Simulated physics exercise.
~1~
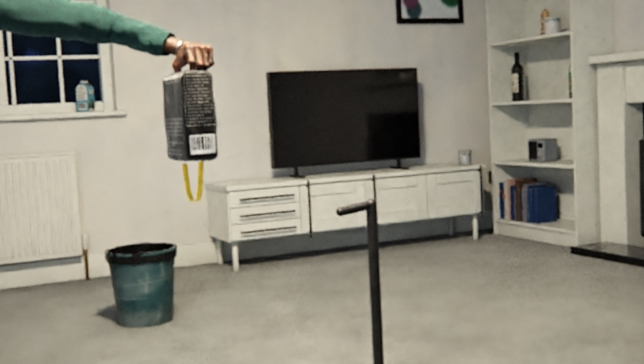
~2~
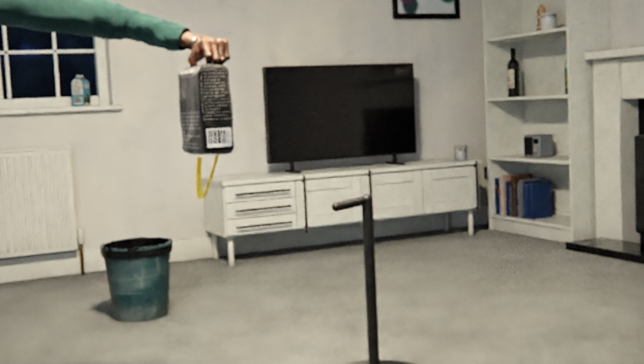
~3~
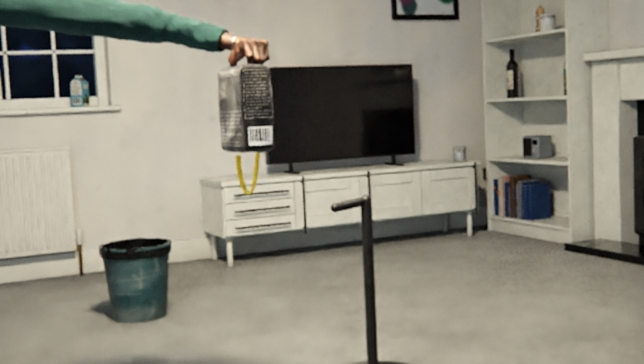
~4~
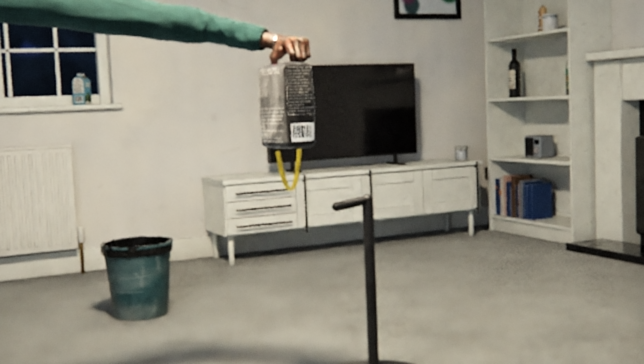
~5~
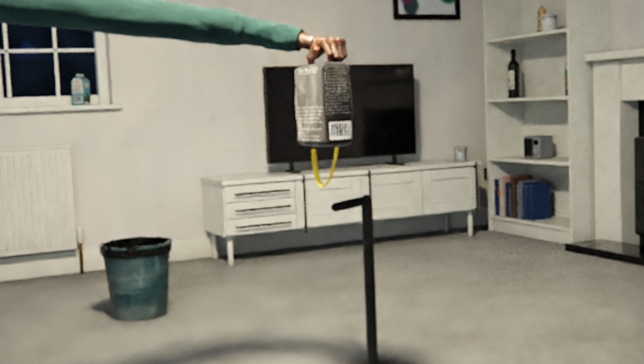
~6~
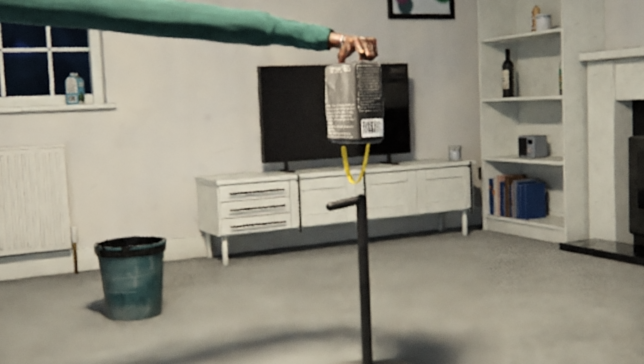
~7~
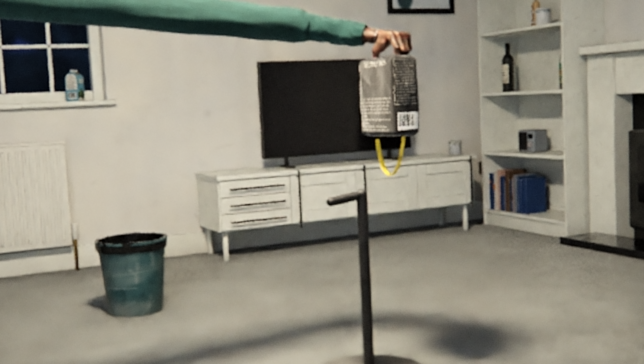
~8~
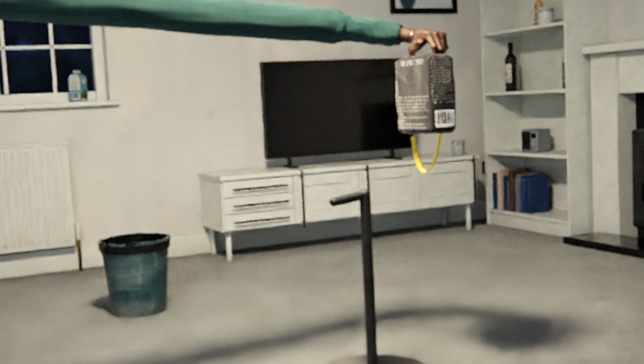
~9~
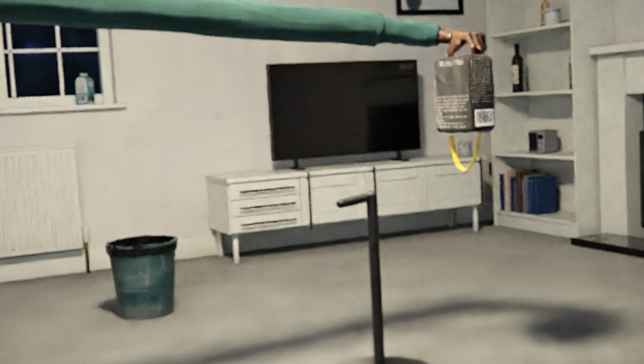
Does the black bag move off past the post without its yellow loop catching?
Yes, the black bag passes freely over the post and ends up to the right of it, still held by the hand.
